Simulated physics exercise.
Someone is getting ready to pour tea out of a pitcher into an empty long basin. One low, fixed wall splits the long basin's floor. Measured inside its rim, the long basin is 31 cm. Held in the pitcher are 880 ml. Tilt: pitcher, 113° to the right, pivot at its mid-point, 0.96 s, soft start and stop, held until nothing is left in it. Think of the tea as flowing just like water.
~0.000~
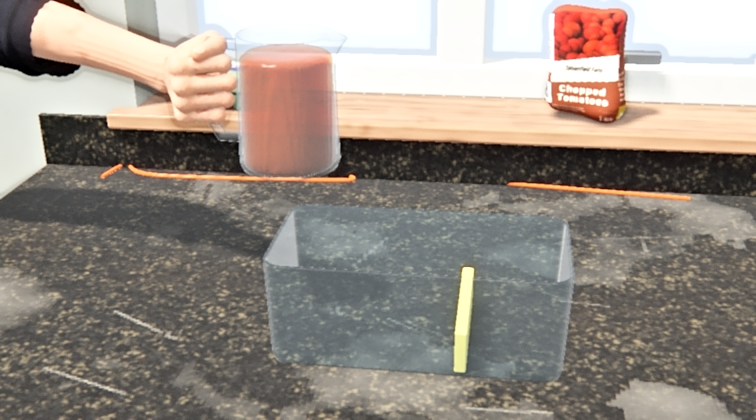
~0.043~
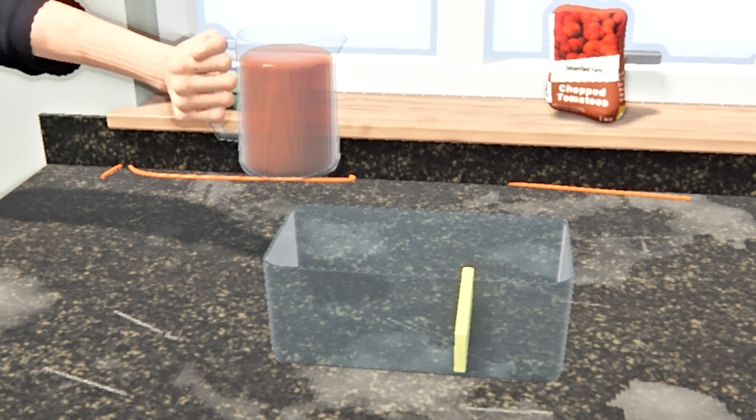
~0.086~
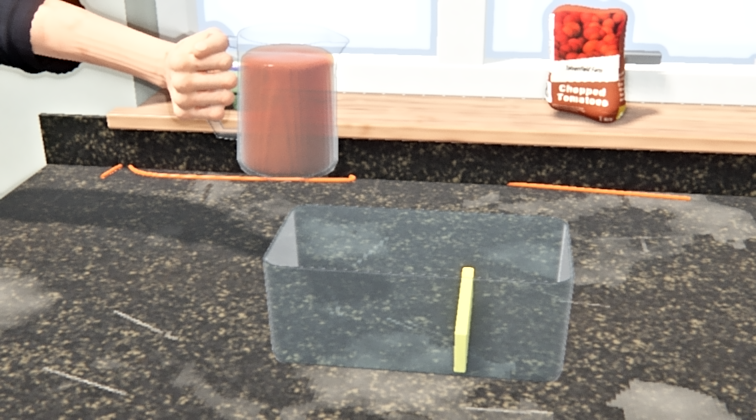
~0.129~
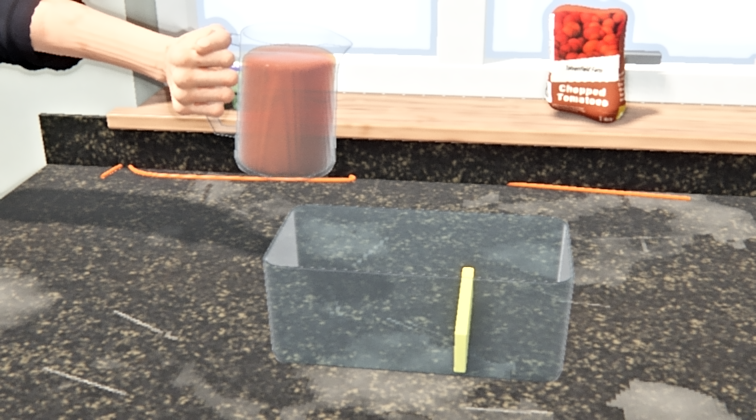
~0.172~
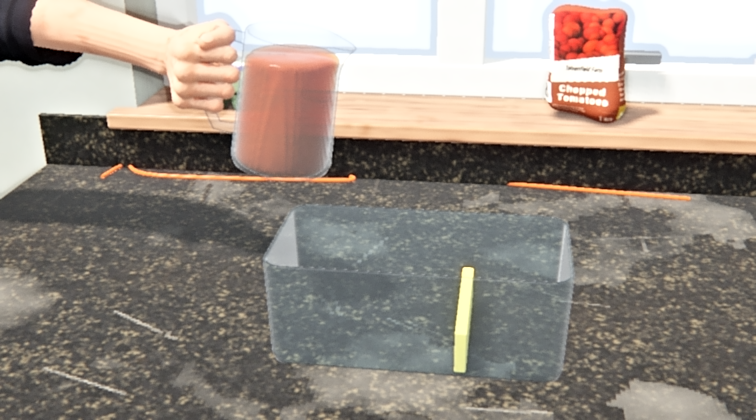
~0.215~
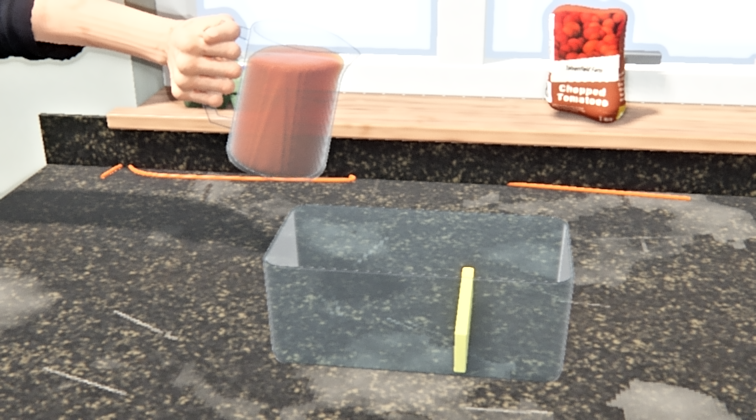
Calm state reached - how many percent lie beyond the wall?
3 percent, roughly.
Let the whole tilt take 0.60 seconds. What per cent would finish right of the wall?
In that case, some 5 percent.
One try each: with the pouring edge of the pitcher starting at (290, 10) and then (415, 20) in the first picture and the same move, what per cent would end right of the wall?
Try 1: Approx. 5 %; try 2: Approx. 75 %.
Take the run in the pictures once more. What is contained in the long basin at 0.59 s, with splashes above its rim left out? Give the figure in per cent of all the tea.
Some 3 per cent.
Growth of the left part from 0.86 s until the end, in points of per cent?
It comes to some 46 per cent.
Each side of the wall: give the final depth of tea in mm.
Left part: About 28 mm; right part: About 2 mm.
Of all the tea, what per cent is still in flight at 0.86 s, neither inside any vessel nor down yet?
Near 24 percent.
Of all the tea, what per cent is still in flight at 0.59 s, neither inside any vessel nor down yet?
It comes to about 14 percent.
After 0.59 s the tilt is 76° and 83 per cent is still to pour, 3 is left of the wall and 0 right of it.
After 0.86 s the tilt is 110° and 29 per cent is still to pour, 47 is left of the wall and 0 right of it.
After 1.15 s the tilt is 113° and 2 per cent is still to pour, 86 is left of the wall and 1 right of it.
After 1.46 s the tilt is 113° and 0 per cent is still to pour, 92 is left of the wall and 3 right of it.
In the end 92 per cent lies left of the wall, 3 right of it and 5 outside.
